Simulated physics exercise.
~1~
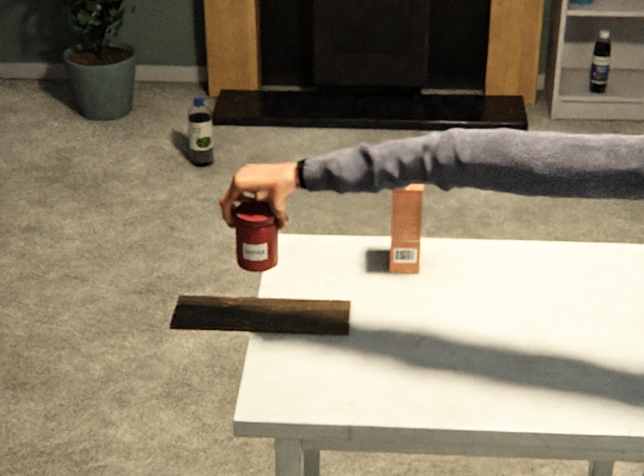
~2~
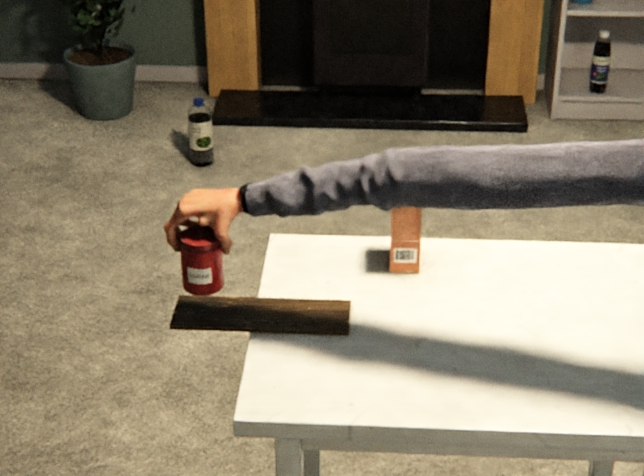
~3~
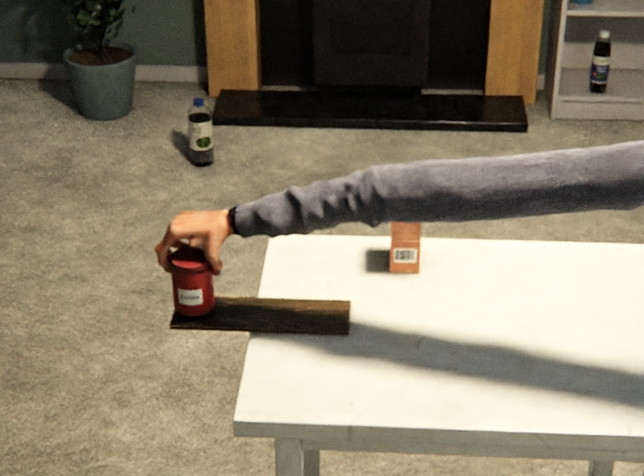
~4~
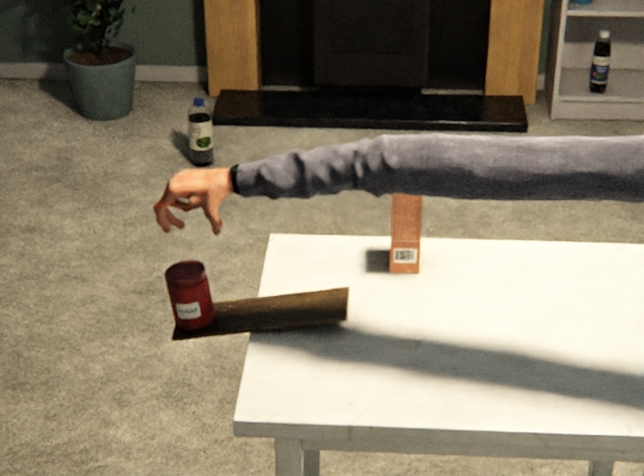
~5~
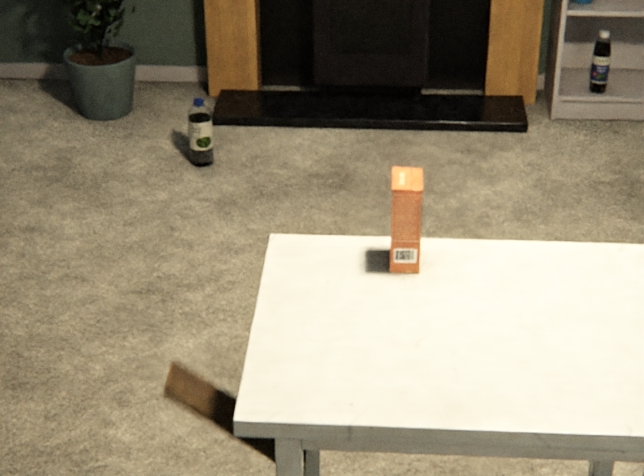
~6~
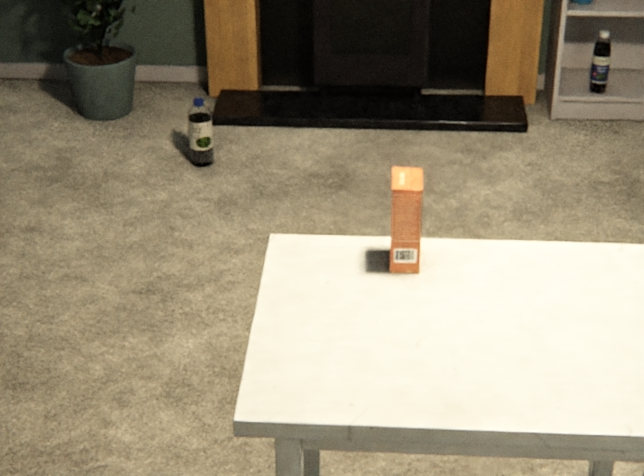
On a white table in a carpeted room, a dark board juts out over the left edge while an orange carton stands farther back. A hand reaching in from the right carries a red jar leftward, past the table's edge. It lowers the jar upright onto the board's overhanging end, then lets go and draws back. The board begins to tip, its inner end lifting off the table. Jar and board drop over the side, the board turning as it falls. Both are gone from view at the end, and only the carton remains standing on the table.
